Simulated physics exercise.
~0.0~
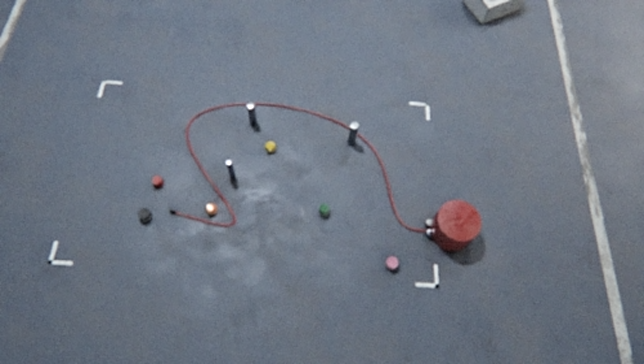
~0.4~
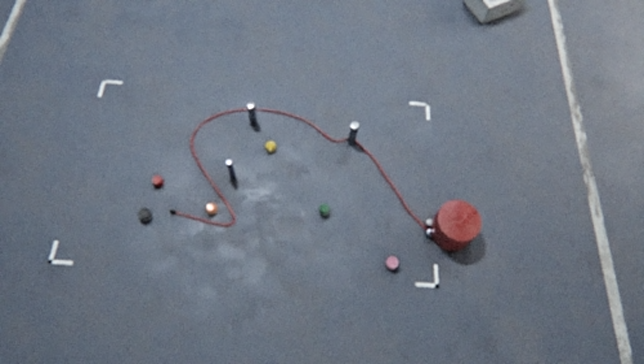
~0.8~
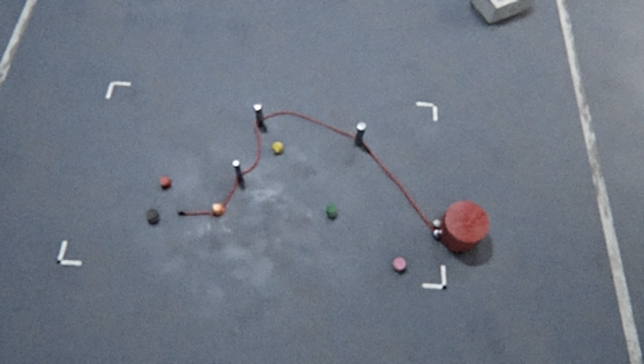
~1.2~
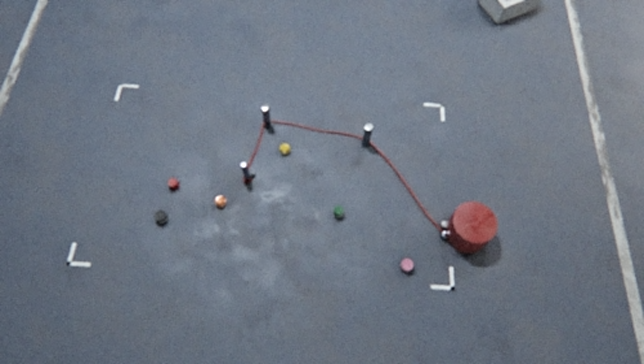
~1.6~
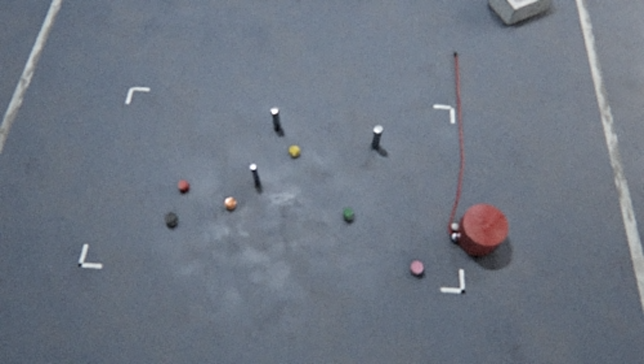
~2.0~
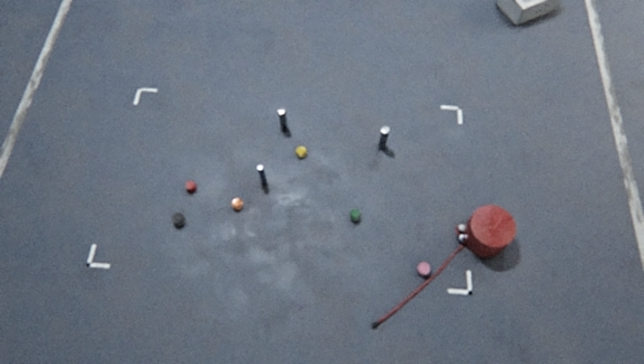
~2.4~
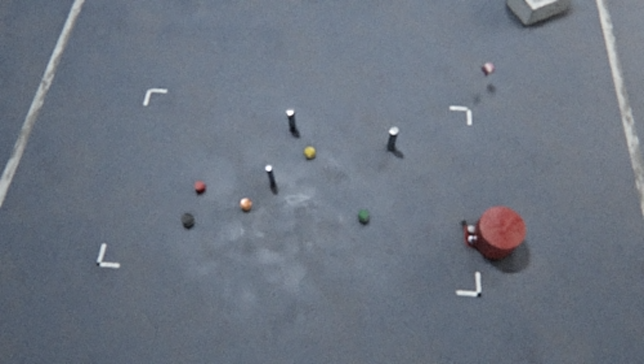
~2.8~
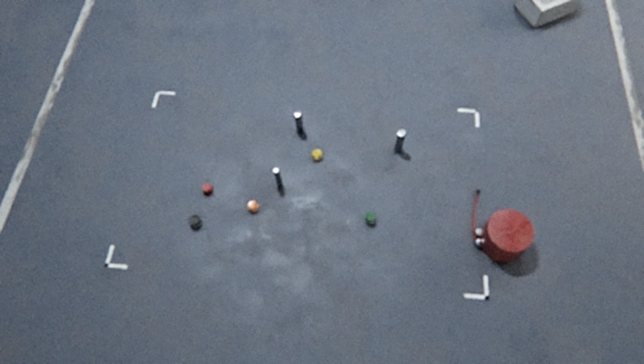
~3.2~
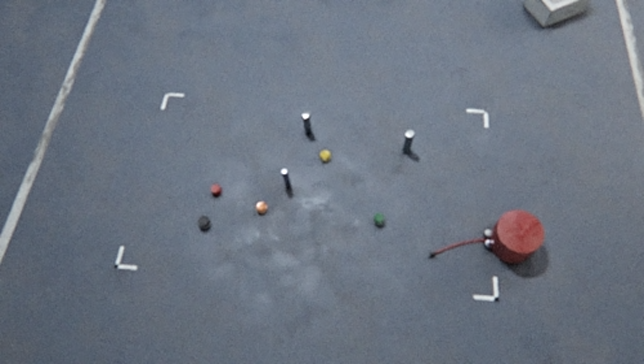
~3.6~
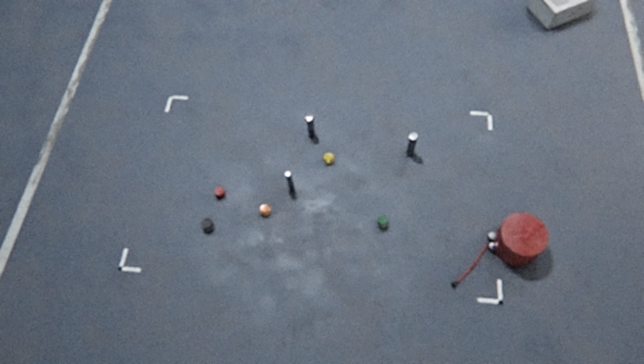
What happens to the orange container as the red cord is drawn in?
It shifts slightly up and to the left relative to the yellow container as the cord is pulled past it, then stays in its new place.
